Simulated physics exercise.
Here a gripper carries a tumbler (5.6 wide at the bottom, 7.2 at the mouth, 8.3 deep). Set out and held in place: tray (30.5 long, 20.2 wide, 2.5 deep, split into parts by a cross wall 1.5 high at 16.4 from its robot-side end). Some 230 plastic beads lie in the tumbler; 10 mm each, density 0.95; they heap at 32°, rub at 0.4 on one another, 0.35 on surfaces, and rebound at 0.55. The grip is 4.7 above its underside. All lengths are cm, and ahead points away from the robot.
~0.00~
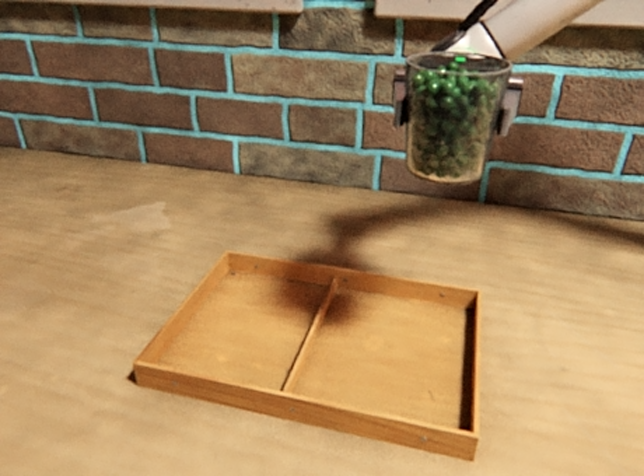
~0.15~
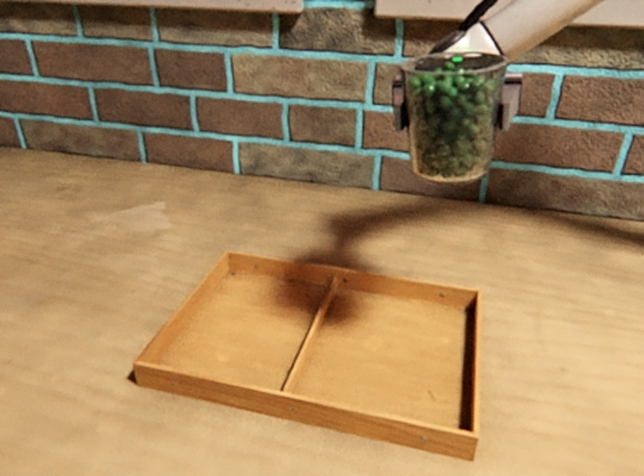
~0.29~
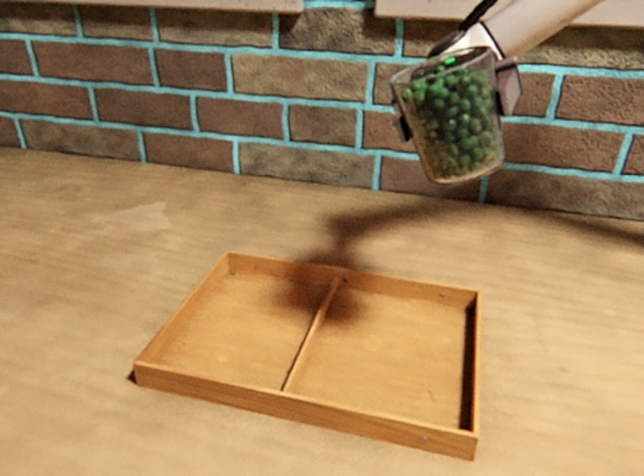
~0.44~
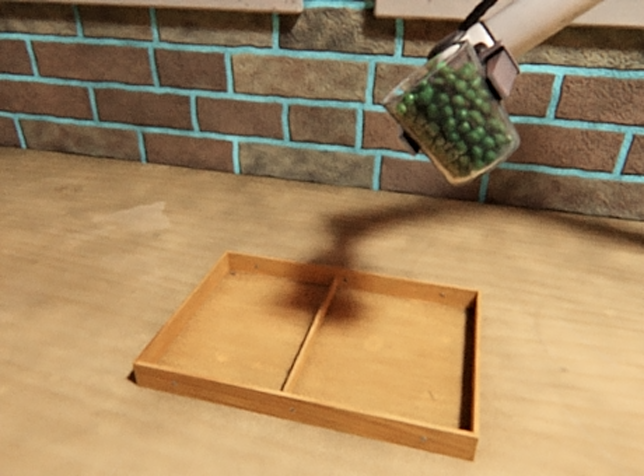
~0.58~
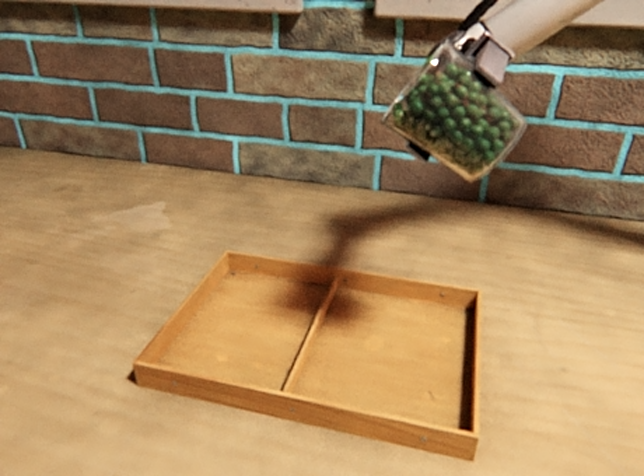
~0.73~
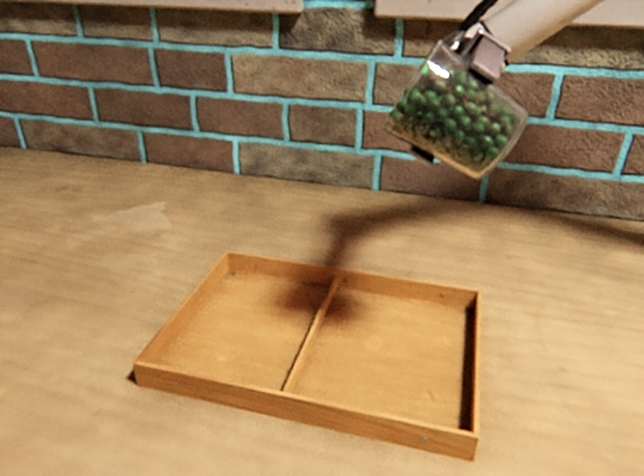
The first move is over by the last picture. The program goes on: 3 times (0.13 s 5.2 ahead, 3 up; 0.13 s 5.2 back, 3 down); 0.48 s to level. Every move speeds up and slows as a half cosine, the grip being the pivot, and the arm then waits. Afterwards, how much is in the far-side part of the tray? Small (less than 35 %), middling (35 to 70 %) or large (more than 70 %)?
A middling share, 35 to 70 %, ends in the far-side part of the tray.
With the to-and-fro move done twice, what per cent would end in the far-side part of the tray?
Then about 50 per cent.
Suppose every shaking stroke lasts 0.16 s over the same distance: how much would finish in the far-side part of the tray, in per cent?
It would be near 35 per cent.
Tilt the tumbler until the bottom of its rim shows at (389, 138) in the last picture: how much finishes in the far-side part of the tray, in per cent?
About 75 per cent.
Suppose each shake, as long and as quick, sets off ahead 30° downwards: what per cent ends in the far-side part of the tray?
About 20 per cent.
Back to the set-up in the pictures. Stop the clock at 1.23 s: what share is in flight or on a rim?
About 16 per cent.
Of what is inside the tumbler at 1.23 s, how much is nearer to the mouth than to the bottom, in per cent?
About 95 per cent.
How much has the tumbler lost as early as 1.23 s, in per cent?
Near 75 per cent so far.
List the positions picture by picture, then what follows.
Tumbler middle at (450, 120), level; upper third of the load around (453, 93), from x 415 to 495, top at y 70; 228 in the tumbler, in the first picture.
Tumbler middle at (451, 121), tilted 6° forward; upper third of the load around (451, 93), from x 415 to 490, top at y 70, in the second picture.
Tumbler middle at (453, 120), tilted 21° forward; upper third of the load around (453, 94), from x 405 to 495, top at y 70, in the third picture.
Tumbler middle at (455, 119), tilted 40° forward; upper third of the load around (454, 97), from x 400 to 505, top at y 70, in the fourth picture.
Tumbler middle at (457, 118), tilted 55° forward; upper third of the load around (452, 97), from x 400 to 515, top at y 70, in the fifth picture.
Tumbler middle at (457, 117), tilted 61° forward; upper third of the load around (456, 100), from x 395 to 515, top at y 75; 228 in the tumbler, in the sixth picture.
After 1.23 s, tilted 61° forward, highest piece 27 above the table; 95 in the far-side part, 54 in the tumbler, 39 in the robot-side part, 3 on the table or floor, 37 in flight or on a rim.
After 1.74 s, tilted 33° forward, highest piece 24 above the table; 116 in the far-side part, 68 in the robot-side part, 24 in the tumbler, 16 on the table or floor, 4 in flight or on a rim.
After 2.19 s, level, highest piece 24 above the table; 117 in the far-side part, 69 in the robot-side part, 24 in the tumbler, 18 on the table or floor.
After 3.24 s, level, highest piece 23 above the table; 117 in the far-side part, 69 in the robot-side part, 24 in the tumbler, 18 on the table or floor.
At rest, 117 in the far-side part, 69 in the robot-side part, 24 in the tumbler, 18 on the table or floor. That is 51 % in the far-side part of the tray.
